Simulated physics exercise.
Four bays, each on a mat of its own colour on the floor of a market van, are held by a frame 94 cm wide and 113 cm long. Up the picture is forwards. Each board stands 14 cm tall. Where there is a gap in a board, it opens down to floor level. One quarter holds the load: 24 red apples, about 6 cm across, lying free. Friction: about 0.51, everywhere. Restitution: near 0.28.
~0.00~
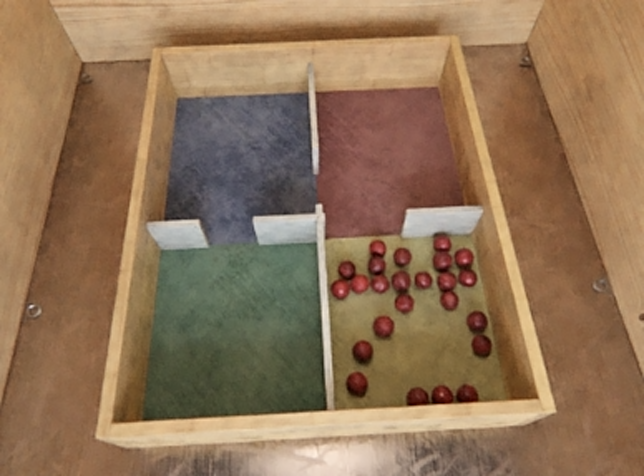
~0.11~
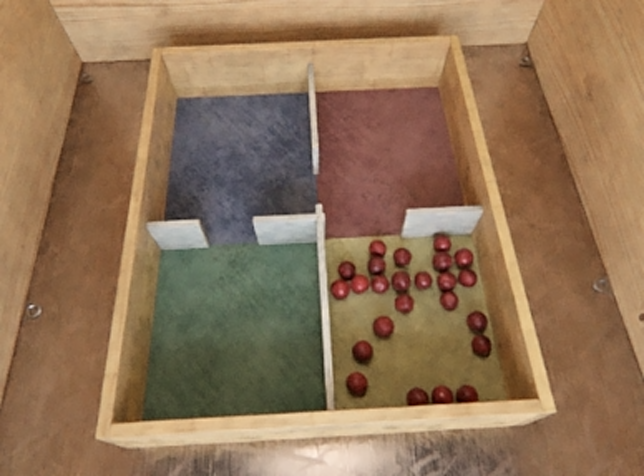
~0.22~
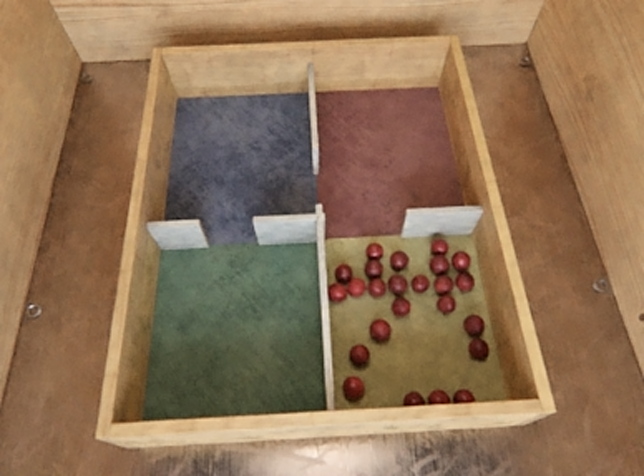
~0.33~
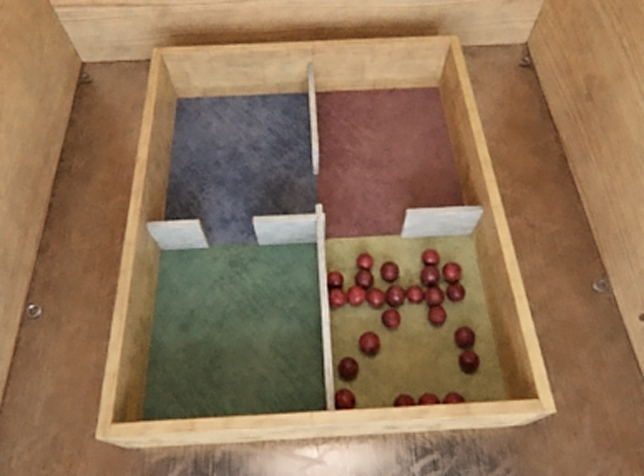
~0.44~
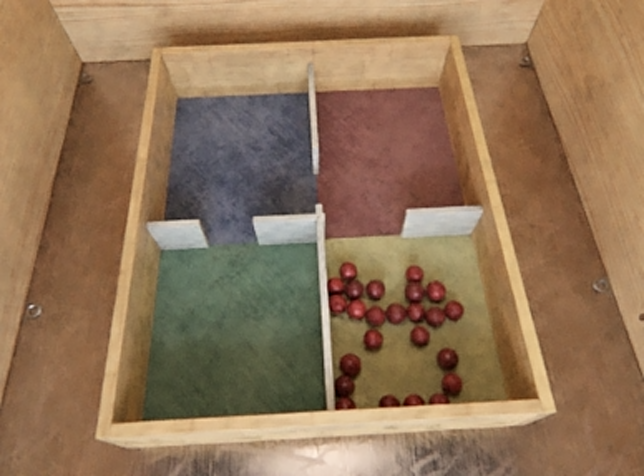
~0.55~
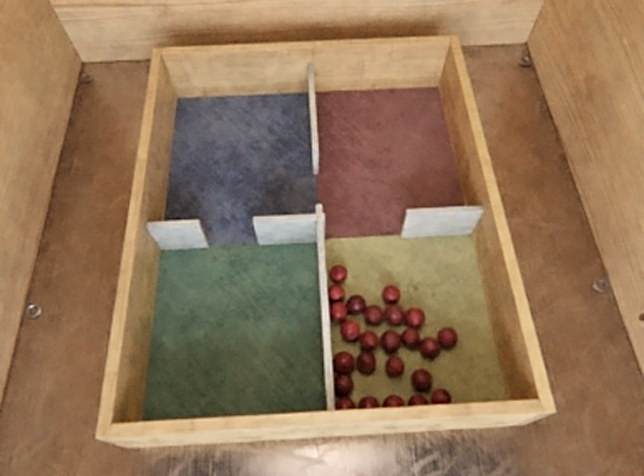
Red apples rolling left and backwards across the yellow mat in a divided wooden frame, bunching near the white divider.
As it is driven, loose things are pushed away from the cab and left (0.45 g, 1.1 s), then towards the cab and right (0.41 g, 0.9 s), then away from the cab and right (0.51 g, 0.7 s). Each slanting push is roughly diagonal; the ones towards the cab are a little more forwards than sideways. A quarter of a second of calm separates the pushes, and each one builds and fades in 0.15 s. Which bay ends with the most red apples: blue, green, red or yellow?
It is the yellow one.
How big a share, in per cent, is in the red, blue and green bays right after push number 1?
After that push: Red 0, blue 0 and green 0 percent.
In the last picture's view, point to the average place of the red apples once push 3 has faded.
On average, close to pixel (462, 306).
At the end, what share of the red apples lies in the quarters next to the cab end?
Near enough 20 per cent, I'd say.
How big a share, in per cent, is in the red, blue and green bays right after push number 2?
Reading then: Red 20 %, blue 0 %, green 0 %.
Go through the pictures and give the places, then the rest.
The first frame shows middle of the blue mat (241, 162); middle of the green mat (237, 330); middle of the red mat (386, 155); middle of the yellow mat (409, 320); 24 in the yellow bay; the apple farthest behind, in the direction of the first push, is at (464, 257).
In the second frame, 24 in the yellow bay; the apple farthest behind, in the direction of the first push, is at (464, 258).
In the third frame, 24 in the yellow bay; the apple farthest behind, in the direction of the first push, is at (461, 261).
In the fourth frame, 24 in the yellow bay; the apple farthest behind, in the direction of the first push, is at (452, 272).
In the fifth frame, 24 in the yellow bay; the apple farthest behind, in the direction of the first push, is at (415, 274).
In the sixth frame, 24 in the yellow bay; the apple farthest behind, in the direction of the first push, is at (447, 337).
After push 1 (1.34 s), 24 in the yellow bay.
After push 2 (2.49 s), 4 in the red bay and 20 in the yellow bay.
After push 3 (3.44 s), 4 in the red bay and 20 in the yellow bay.
Outcome (at 4.00 s), 4 in the red bay and 20 in the yellow bay.
